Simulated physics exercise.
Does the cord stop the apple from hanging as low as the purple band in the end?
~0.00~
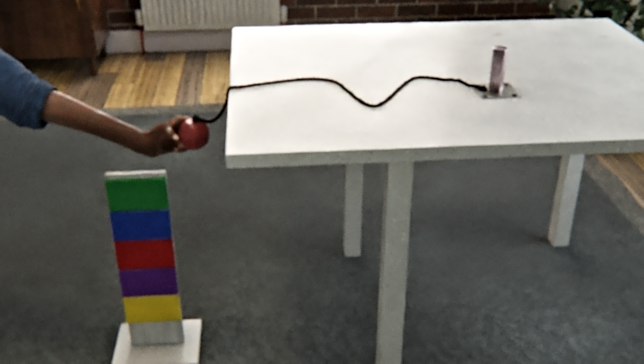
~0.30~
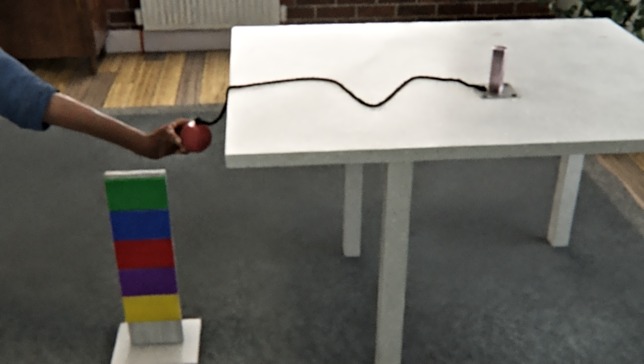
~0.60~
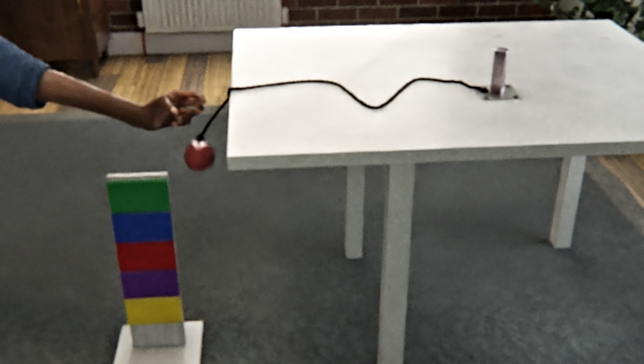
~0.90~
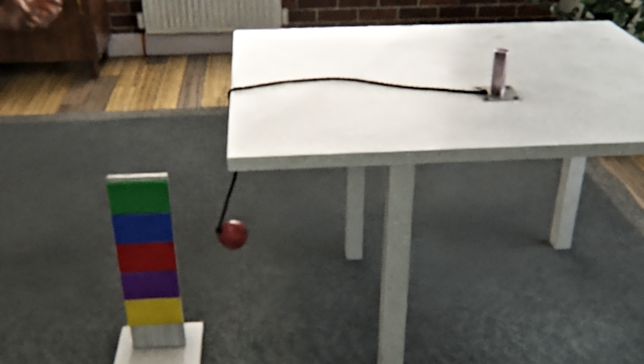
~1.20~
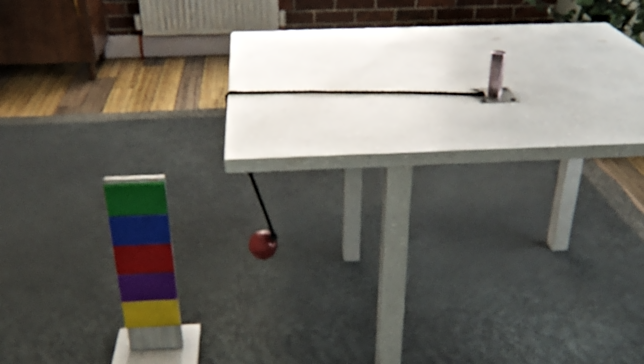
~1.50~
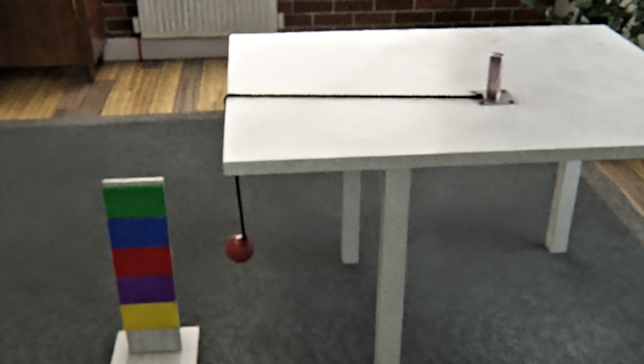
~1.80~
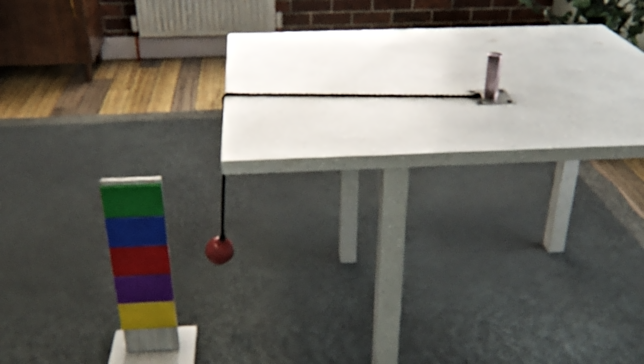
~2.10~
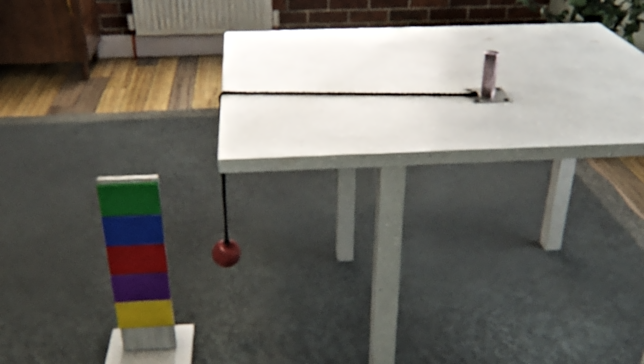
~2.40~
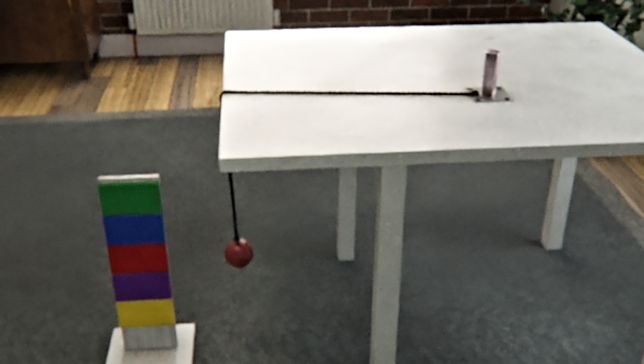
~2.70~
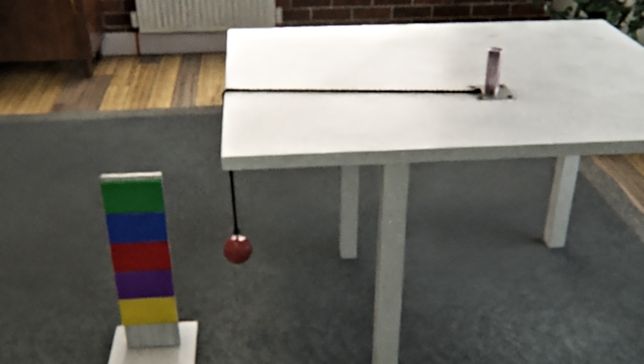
Yes, the cord holds the apple higher than the purple band. Its middle ends up level with the red band.
